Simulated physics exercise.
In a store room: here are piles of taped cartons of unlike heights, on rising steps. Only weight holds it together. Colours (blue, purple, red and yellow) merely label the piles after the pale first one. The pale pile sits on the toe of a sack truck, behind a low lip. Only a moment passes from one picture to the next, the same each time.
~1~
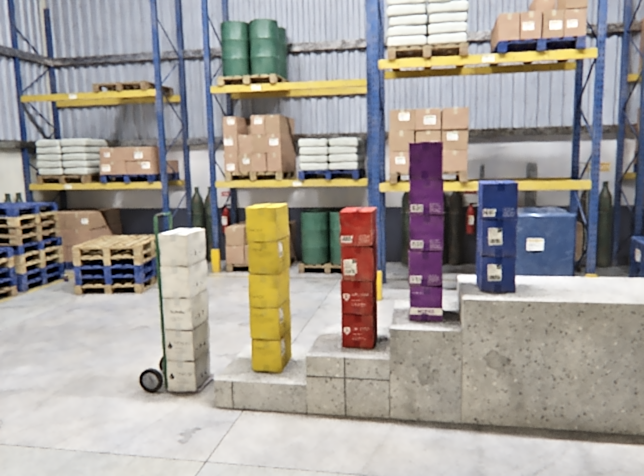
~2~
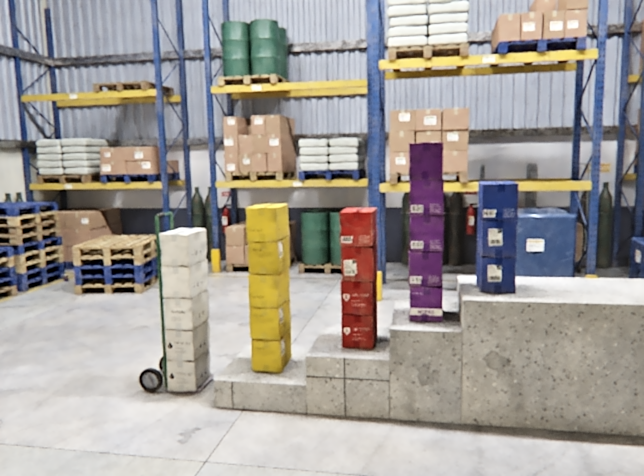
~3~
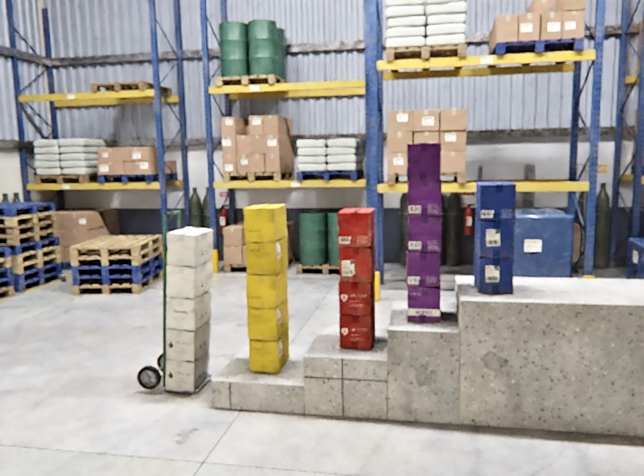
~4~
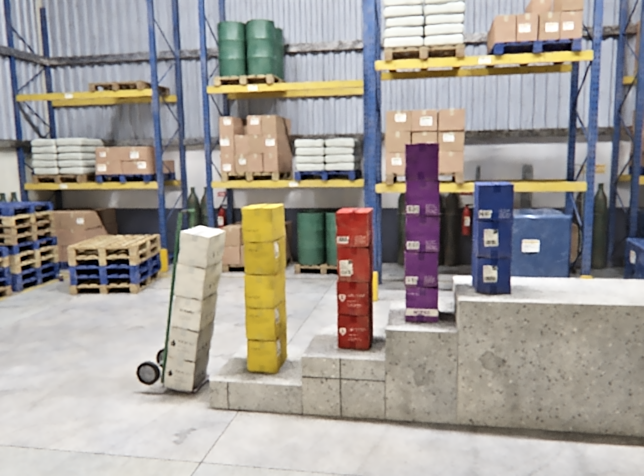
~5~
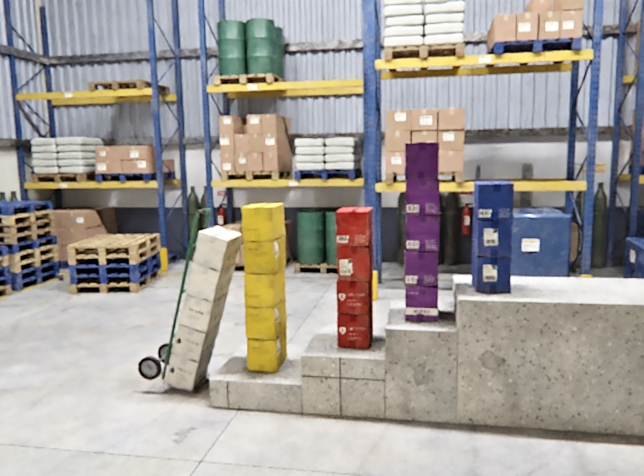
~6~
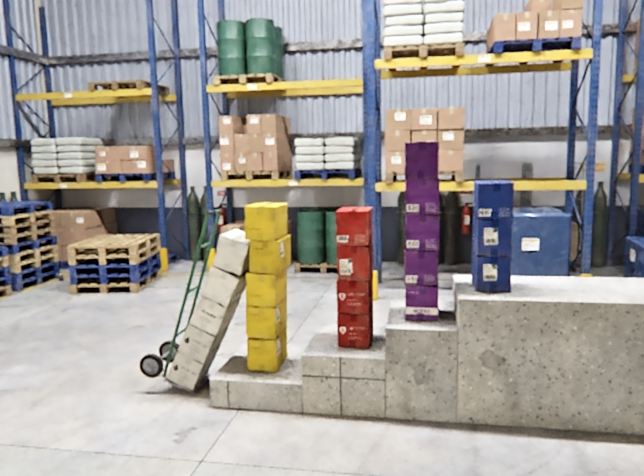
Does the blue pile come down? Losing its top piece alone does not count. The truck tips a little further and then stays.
In the end the blue column comes down.
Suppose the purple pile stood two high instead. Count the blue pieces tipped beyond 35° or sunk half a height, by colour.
By colour: Blue 0.
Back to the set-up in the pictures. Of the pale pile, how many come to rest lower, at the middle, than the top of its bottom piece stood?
The count is 1.
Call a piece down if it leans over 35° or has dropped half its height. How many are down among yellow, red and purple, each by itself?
By colour: Yellow 5, red 0, purple 4.
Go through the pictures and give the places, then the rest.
In the first picture (each place is the centre of the face we see best), truck frame (158, 252) level; top blue carton (500, 202); top yellow carton (261, 225); the others all in place.
The second picture shows truck frame (159, 251) level; top blue carton (500, 202).
The third picture shows truck frame (165, 250) rocked barely, top of the pale pile leaning barely; top blue carton (498, 203); the others all in place.
The fourth picture shows truck frame (177, 248) rocked a little, top of the pale pile leaning a little; top blue carton (496, 203); the others all in place.
The fifth picture shows truck frame (191, 247) rocked clearly, top of the pale pile leaning clearly; top blue carton (496, 202); the others all in place.
The sixth picture shows truck frame (199, 248) rocked clearly, top of the pale pile leaning clearly; top blue carton (495, 201); top yellow carton (260, 223) moved a little; 2 have shifted.
Just after the last frame, 3 of the pale pile down; none of the 3 blue cartons down (0 of 17 in all colours); top blue carton unmoved; top yellow carton tilted clearly.
A moment on, 5 of the pale pile down; none of the 3 blue cartons down (4 of 17 in all colours); top blue carton unmoved; top yellow carton tilted clearly, half its height lower.
Further on, 5 of the pale pile down; 3 of the 3 blue cartons down (12 of 17 in all colours); top blue carton tilted steeply, half its height lower; top red carton tilted well over, half its height lower.
When it is over, 5 of the pale pile down; 3 of the 3 blue cartons down (12 of 17 in all colours); top blue carton on its side; top red carton tilted well over, half its height lower. In pixels of the last frame, middles, top blue carton near (627, 273), top red carton near (429, 240).
